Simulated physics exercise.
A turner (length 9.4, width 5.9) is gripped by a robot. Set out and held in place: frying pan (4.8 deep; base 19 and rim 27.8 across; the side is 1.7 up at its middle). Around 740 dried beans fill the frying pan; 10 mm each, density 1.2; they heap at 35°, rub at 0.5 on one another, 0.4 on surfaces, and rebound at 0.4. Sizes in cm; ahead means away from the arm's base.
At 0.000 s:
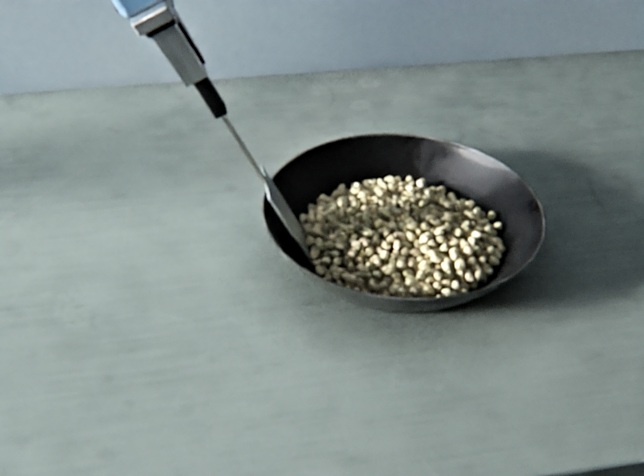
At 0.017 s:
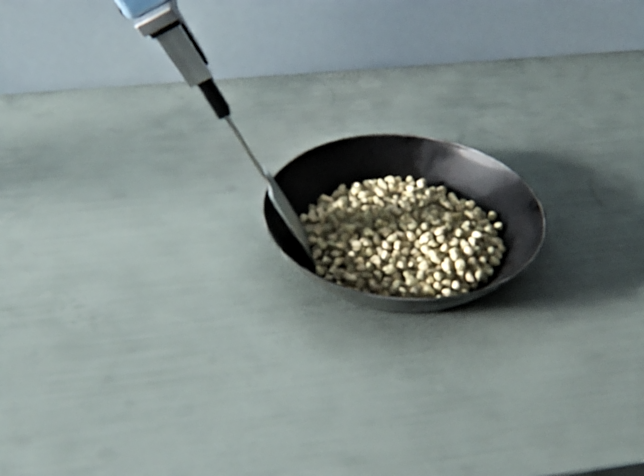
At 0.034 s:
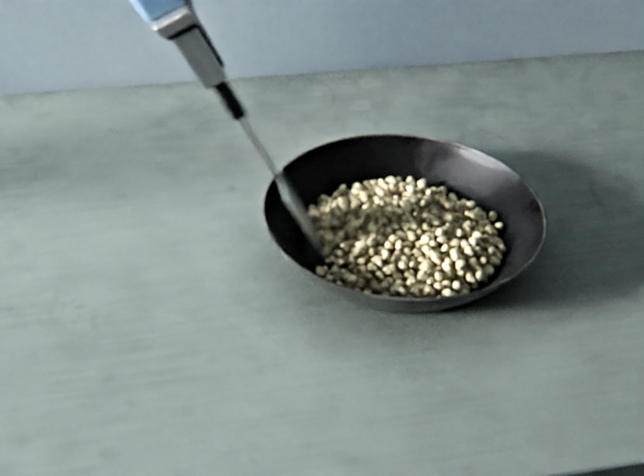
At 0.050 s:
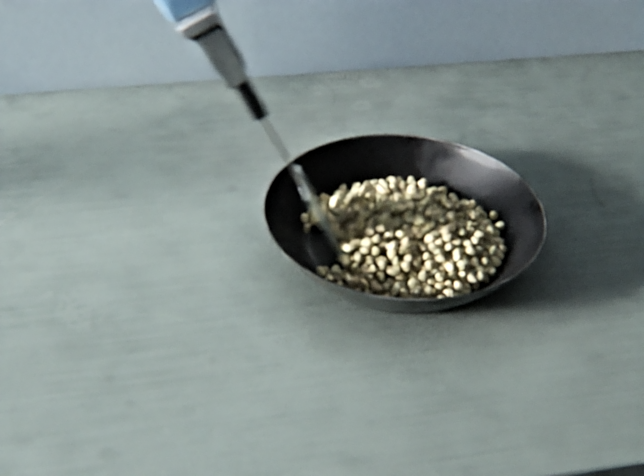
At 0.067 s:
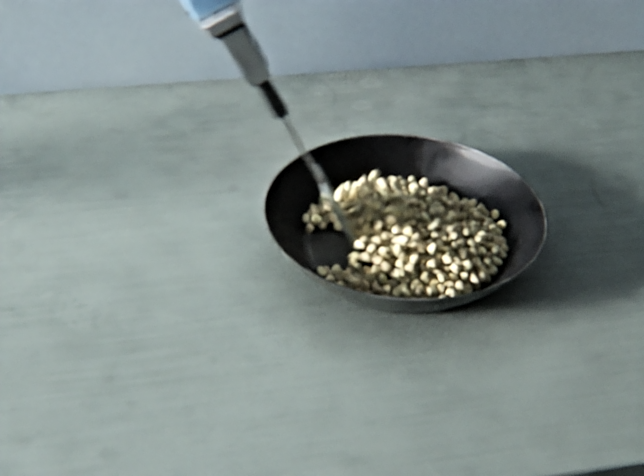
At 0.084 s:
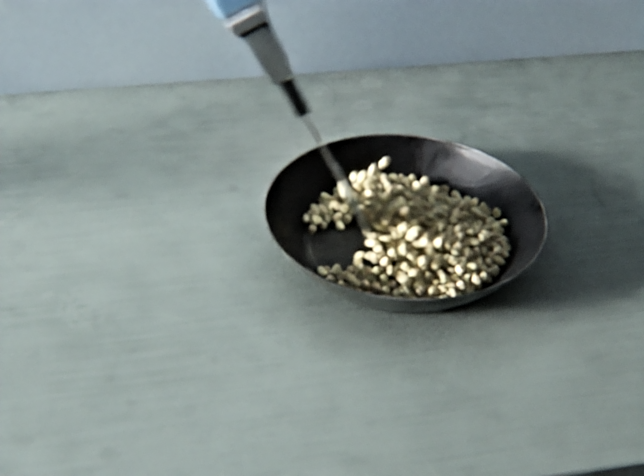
The clip shows a robot-held turner resting at the left side of a dark frying pan of pale dried beans, then sweeping right through them, opening a gap behind it and pushing the beans into a slightly higher heap.
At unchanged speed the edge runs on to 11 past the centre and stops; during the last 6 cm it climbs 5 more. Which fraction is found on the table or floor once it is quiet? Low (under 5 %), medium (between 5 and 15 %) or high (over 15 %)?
A high share, over 15 %, ends on the table or floor.
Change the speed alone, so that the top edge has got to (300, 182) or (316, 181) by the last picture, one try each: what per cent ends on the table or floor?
Some 10 and 15 per cent.
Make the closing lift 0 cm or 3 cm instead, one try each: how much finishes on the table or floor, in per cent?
About 25 and 25 per cent.
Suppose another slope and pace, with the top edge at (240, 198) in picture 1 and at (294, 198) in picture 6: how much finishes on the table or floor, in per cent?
Some 15 per cent.
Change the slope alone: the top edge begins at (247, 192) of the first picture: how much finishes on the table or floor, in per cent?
Some 15 per cent.
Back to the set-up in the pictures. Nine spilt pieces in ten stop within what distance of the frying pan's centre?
About 65 cm.
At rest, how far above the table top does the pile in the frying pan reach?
Some 5.0 cm.
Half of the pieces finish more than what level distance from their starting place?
About 4 cm.
By 0.12 s, sloping 64°, highest piece 9 above the table; 744 in the frying pan.
By 0.17 s, sloping 64°, highest piece 9 above the table; 744 in the frying pan.
By 0.39 s, sloping 64°, highest piece 15 above the table; 600 in the frying pan, 57 on the table or floor, 87 on the blade or in flight.
By 1.44 s, sloping 64°, highest piece 4 above the table; 600 in the frying pan, 144 on the table or floor.
Final count, 600 in the frying pan, 144 on the table or floor. That is 19 % on the table or floor.
